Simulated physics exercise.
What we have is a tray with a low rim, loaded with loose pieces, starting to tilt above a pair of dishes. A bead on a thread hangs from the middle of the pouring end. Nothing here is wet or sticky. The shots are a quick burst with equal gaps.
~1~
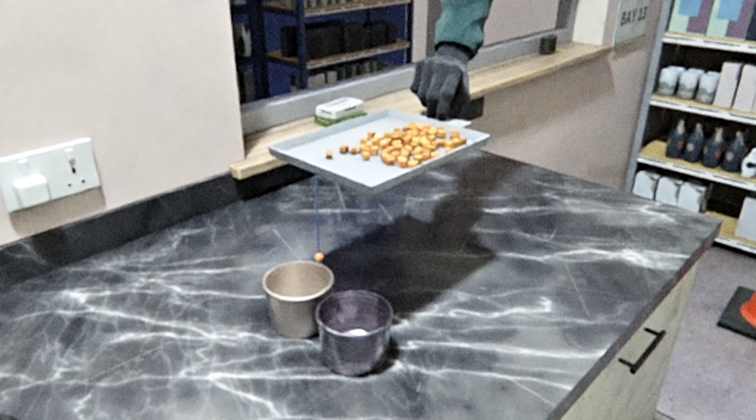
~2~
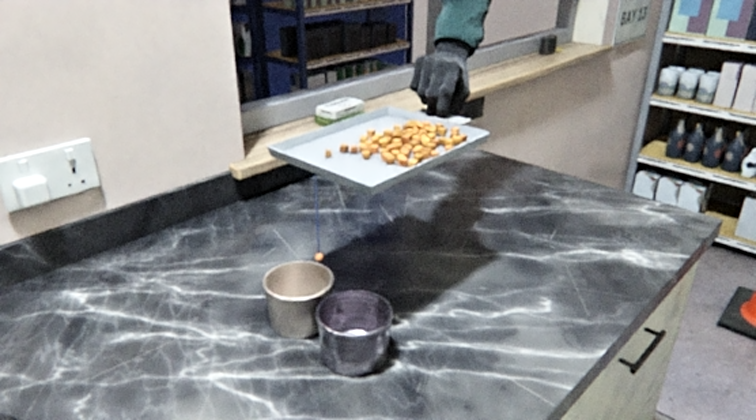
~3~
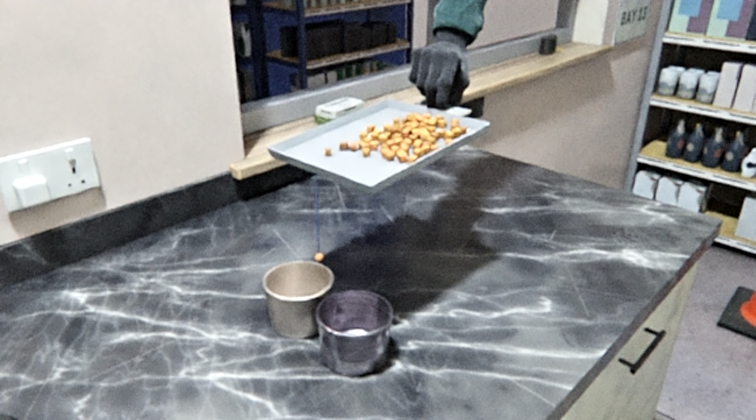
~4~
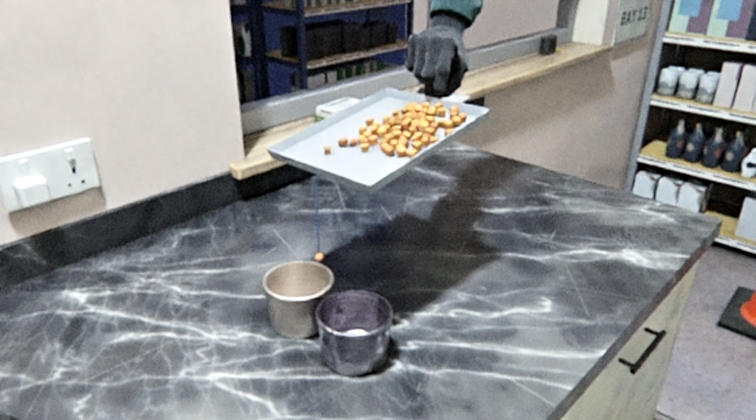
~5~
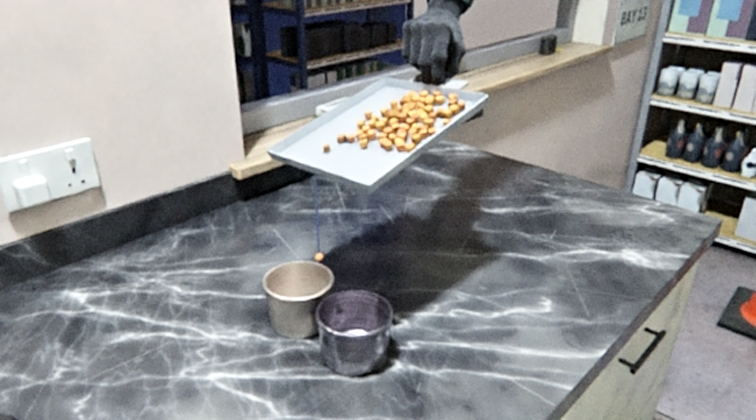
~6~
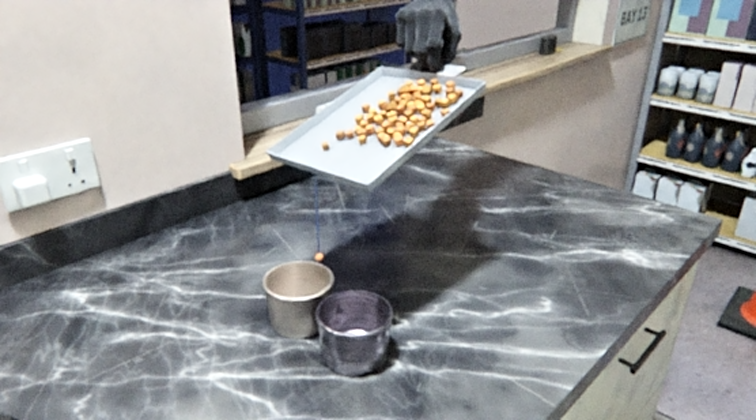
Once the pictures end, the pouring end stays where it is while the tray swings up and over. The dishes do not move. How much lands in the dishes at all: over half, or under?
Caught overall: Under half.
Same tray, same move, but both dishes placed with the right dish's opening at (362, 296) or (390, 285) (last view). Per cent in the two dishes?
The first gives 10 %, the second 0 %.
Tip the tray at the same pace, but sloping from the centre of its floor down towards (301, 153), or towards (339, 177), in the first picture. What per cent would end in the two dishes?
About 10 and 70 per cent.
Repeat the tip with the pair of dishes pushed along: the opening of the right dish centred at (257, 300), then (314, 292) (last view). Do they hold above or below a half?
First less than half, then over half.
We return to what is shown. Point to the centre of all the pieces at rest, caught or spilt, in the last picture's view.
Around (258, 312).
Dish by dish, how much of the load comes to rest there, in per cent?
Left dish: 20 %, right dish: 0 %.
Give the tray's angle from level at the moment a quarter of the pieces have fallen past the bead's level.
Roughly 100°.
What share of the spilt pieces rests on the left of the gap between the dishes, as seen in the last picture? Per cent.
About 100 per cent.
Soon after the last picture, tray tipped steeply; most on the tray; a small part in the air.
A little later, tray tipped past a quarter turn; about two thirds on the tray; a stray few in the right dish; a stray few in the left dish; about a quarter outside both; a small part in the air.
Later still, tray tipped past a quarter turn; a stray few in the right dish; about a quarter in the left dish; most outside both.
By the end, tray tipped past a quarter turn; a stray few in the right dish; about a quarter in the left dish; most outside both.
